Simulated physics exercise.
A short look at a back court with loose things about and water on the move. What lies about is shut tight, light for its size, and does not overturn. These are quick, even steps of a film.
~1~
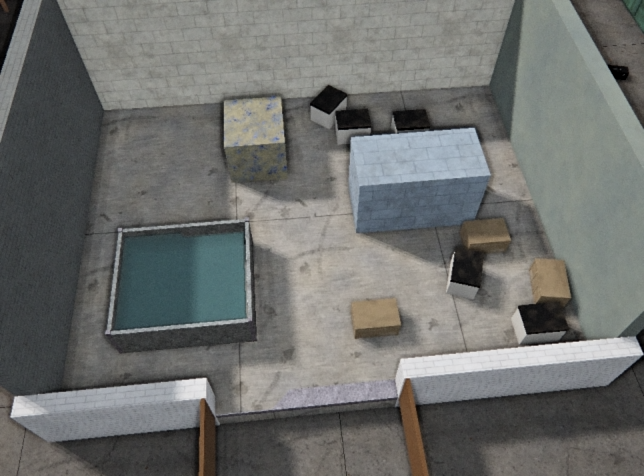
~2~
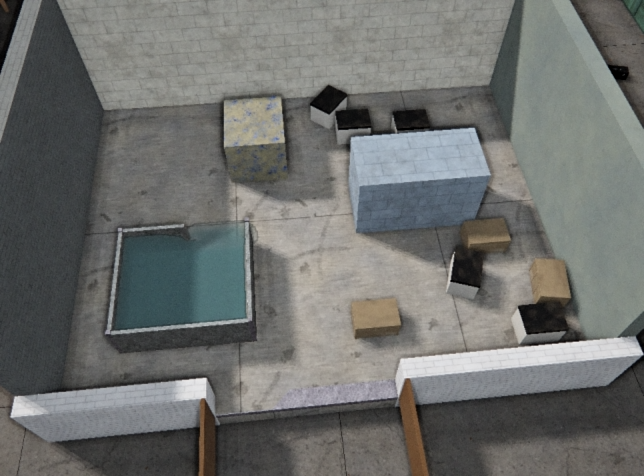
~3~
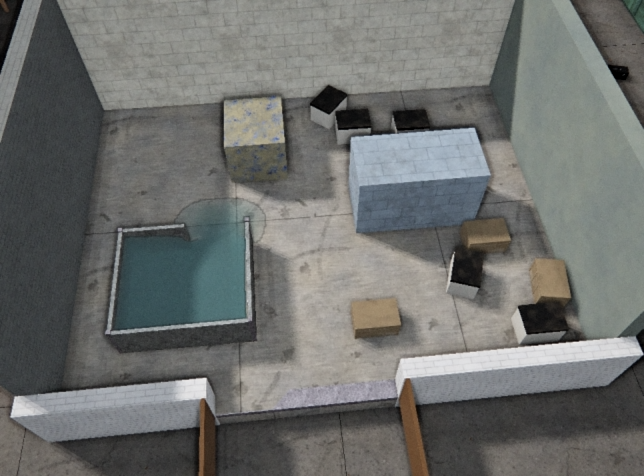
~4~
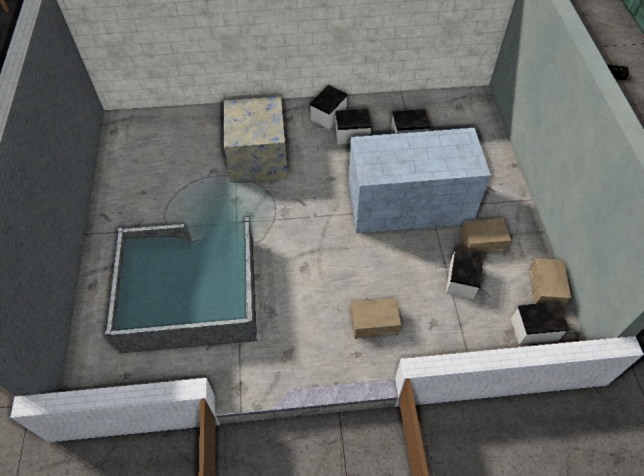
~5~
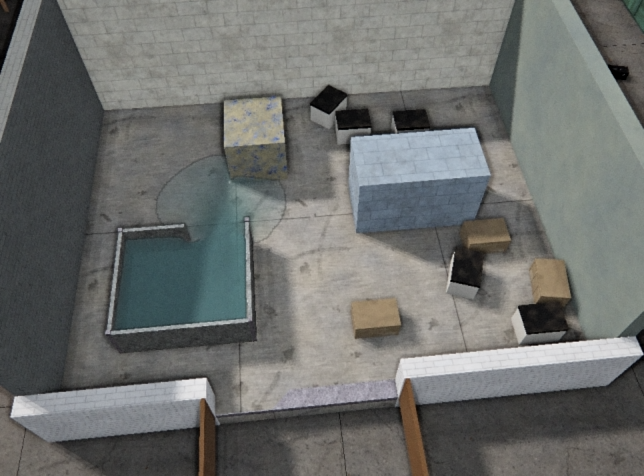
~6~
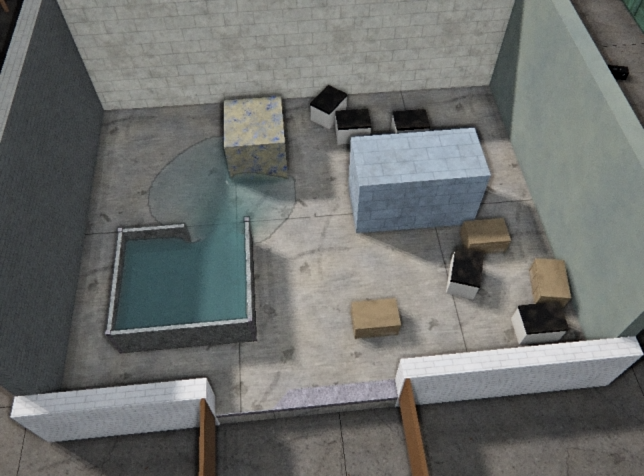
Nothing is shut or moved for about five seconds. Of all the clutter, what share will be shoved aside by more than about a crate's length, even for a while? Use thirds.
It is not even a third.
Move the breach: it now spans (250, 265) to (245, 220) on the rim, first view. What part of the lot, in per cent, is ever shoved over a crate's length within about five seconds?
I make it 50 per cent.
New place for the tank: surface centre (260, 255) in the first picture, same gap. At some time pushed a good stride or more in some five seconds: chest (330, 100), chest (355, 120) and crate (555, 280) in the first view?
As listed: Yes, swept aside, short of that.
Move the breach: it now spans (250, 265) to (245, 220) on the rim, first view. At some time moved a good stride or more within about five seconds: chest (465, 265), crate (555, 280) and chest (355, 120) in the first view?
As listed: That far or more, not that far, moved that far.
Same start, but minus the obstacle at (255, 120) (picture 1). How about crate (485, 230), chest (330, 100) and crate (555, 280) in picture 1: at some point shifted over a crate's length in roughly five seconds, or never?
As listed: Short of that, that far or more, under that.
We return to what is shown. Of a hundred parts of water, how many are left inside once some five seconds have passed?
Some 100 per cent.
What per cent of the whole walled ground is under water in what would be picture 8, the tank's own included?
Some 20 per cent.
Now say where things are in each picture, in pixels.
In the first picture, a crate at (487, 231), on the bottom; a crate at (376, 313) rests on the ground; 0 of 8 have shifted.
In the second picture, a crate at (487, 231), on the bottom; a crate at (376, 313), on the bottom; 0 of 8 have shifted.
In the third picture, a crate at (487, 231) rests on the ground; a crate at (376, 313), on the bottom; 0 of 8 have shifted.
In the fourth picture, a crate at (487, 231), on the bottom; a crate at (376, 313), on the bottom; 0 of 8 have shifted.
In the fifth picture, a crate at (487, 231), on the bottom; a crate at (376, 313), on the bottom; 0 of 8 have shifted.
In the sixth picture, a crate at (487, 231) rests on the ground; a crate at (376, 313) rests on the ground; 0 of 8 have shifted.
A moment on, 0 of 8 are well off their spots; 0 afloat.
Next, 0 of 8 are well off their spots; 0 afloat.
Later, 0 of 8 are well off their spots; 0 afloat.
In the end, 0 of 8 are well off their spots, and 0 have been at some point; 0 afloat.
